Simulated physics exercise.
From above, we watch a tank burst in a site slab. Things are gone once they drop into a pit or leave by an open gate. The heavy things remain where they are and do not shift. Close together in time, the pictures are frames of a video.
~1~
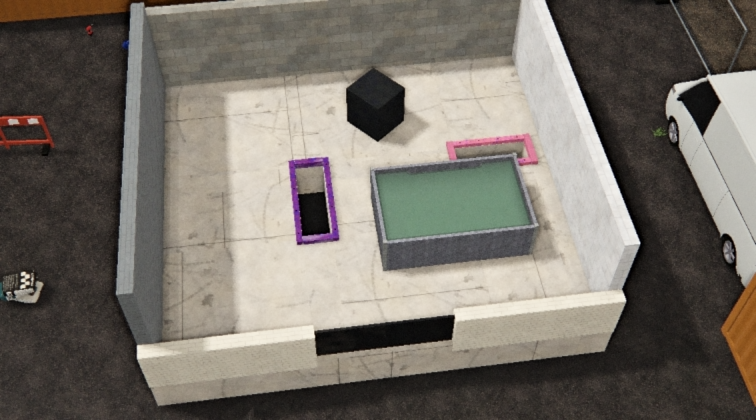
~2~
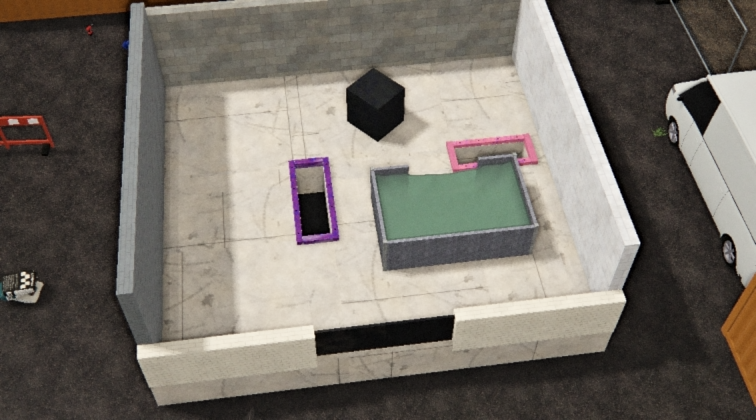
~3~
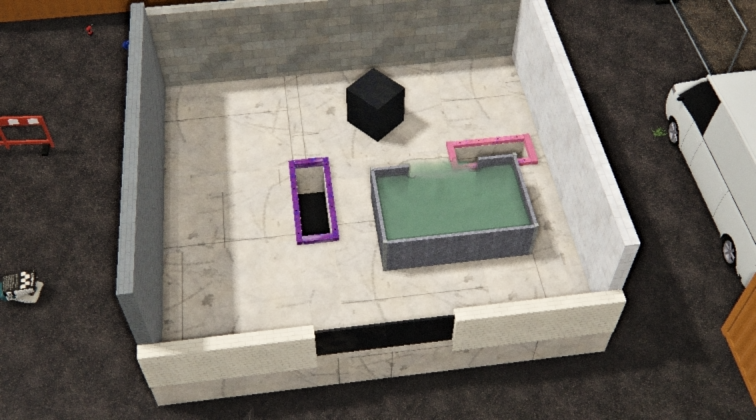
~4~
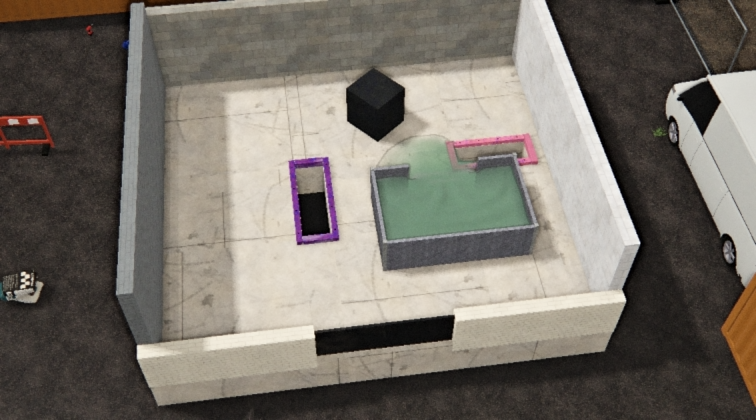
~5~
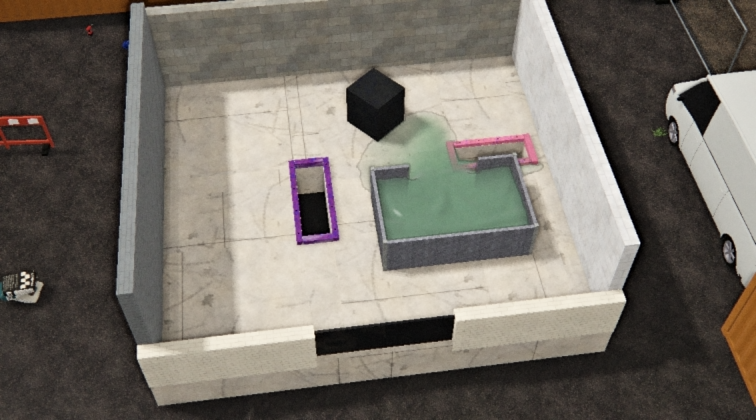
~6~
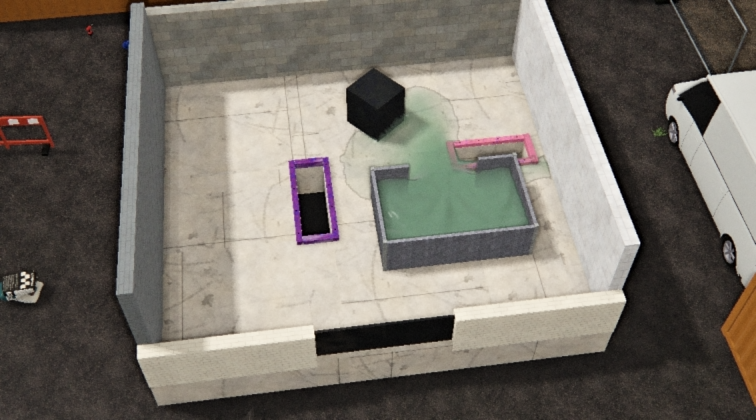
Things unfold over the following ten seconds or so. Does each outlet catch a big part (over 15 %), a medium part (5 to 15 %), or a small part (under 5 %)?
Parts caught - gate: A small part; pink pit: A big part; purple pit: A small part.
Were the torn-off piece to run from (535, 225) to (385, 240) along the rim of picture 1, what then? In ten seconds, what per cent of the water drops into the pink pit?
I'd estimate the pink pit takes around 8 percent.
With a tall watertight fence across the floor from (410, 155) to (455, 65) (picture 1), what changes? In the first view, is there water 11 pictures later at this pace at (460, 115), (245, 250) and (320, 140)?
Same order as asked - soaked, unsoaked, soaked.
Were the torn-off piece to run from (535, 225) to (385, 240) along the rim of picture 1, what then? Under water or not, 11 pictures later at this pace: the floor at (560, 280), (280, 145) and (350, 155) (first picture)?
Result, in sequence: Inundated; untouched by the flood; untouched by the flood.
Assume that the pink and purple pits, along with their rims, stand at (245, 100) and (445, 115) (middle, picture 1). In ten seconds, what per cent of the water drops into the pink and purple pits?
Pink gets 0 in a hundred; purple gets 25 in a hundred.
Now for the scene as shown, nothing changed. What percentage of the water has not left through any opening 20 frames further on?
That comes to around 88 in a hundred.
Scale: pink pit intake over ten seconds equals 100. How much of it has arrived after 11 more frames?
Close to 50 percent.
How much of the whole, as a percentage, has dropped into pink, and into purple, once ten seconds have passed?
Close to 18 per cent, and close to 0 per cent.
A moment on, water covers 20 % of the floor; the gate 0 %, the pink pit 5 %, the purple pit 0 %.
Next, water covers 35 % of the floor; the gate 0 %, the pink pit 8 %, the purple pit 0 %.
Then, water covers 55 % of the floor; the gate 0 %, the pink pit 12 %, the purple pit 0 %.
Later, water covers 70 % of the floor; the gate 0 %, the pink pit 16 %, the purple pit 1 %.
In the end, water covers 95 % of the floor; the gate 0 %, the pink pit 17 %, the purple pit 1 %.
